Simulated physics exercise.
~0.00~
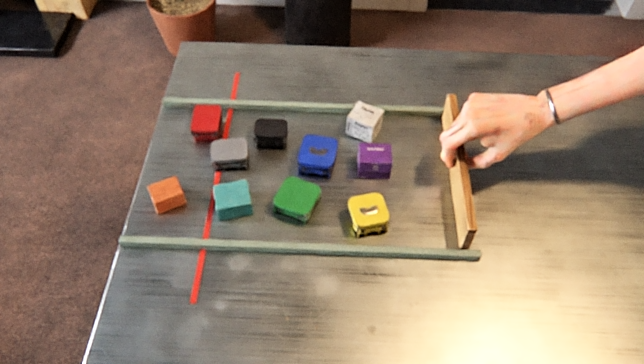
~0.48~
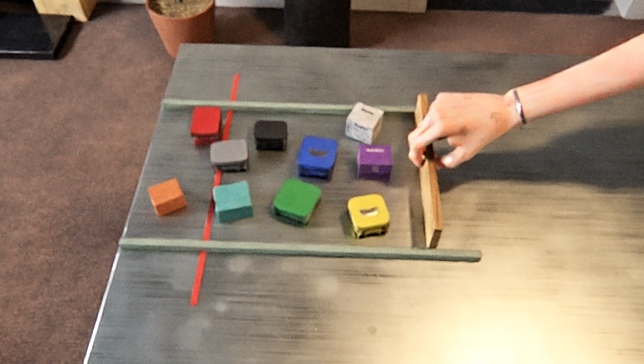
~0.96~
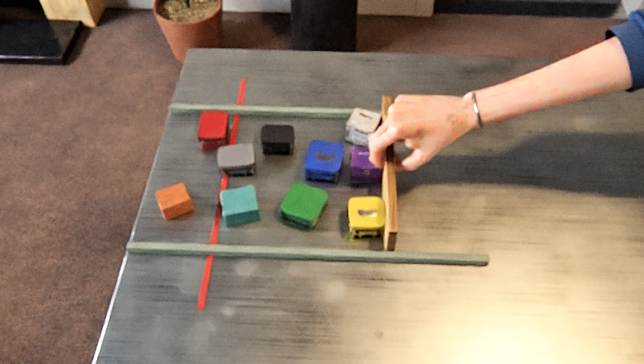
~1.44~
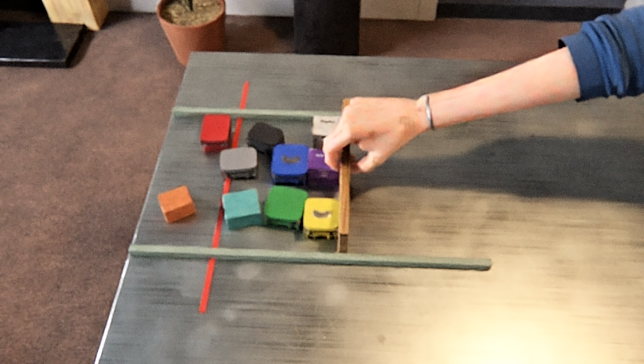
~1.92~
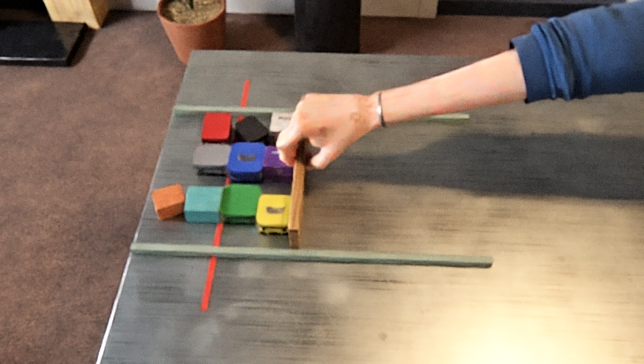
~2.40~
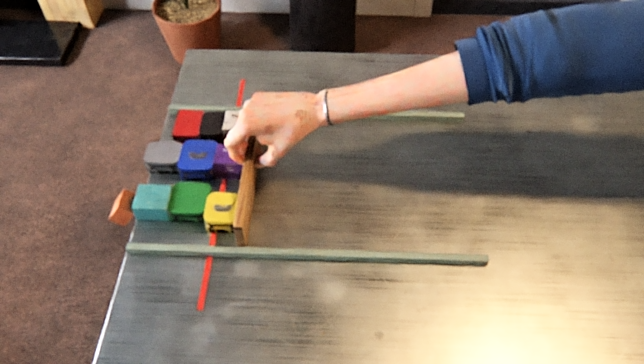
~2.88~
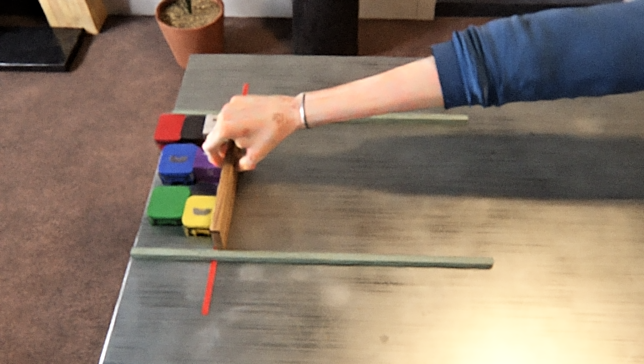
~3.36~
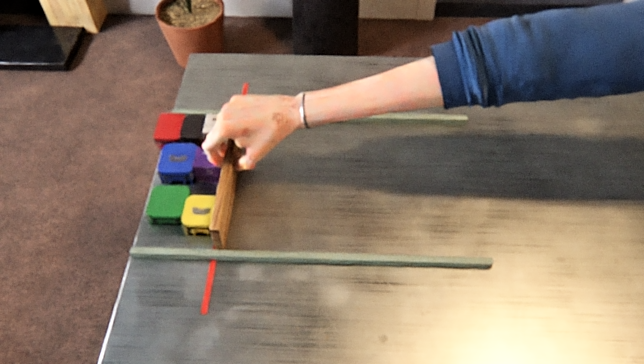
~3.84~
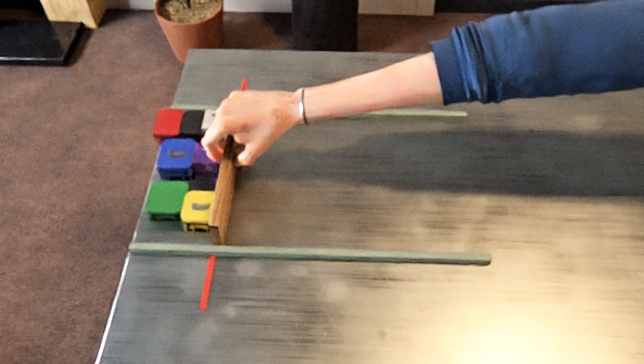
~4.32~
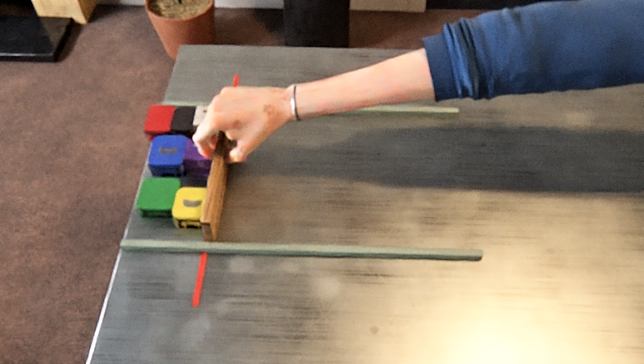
A hand reaches in from the right, gripping a wooden board on a dark tabletop seen from above, with a plant pot beyond. Two pale green rods flank ten small blocks and cases, with orange at far left, red, grey and turquoise near a red strip, and black, blue, green, white, purple and yellow farther right. The board slides left, gathering the pieces and pushing them toward the table's left edge. The orange block tips over the edge, then it, the grey case and the turquoise block disappear. The board stops near the strip, with the rest still bunched on the table.
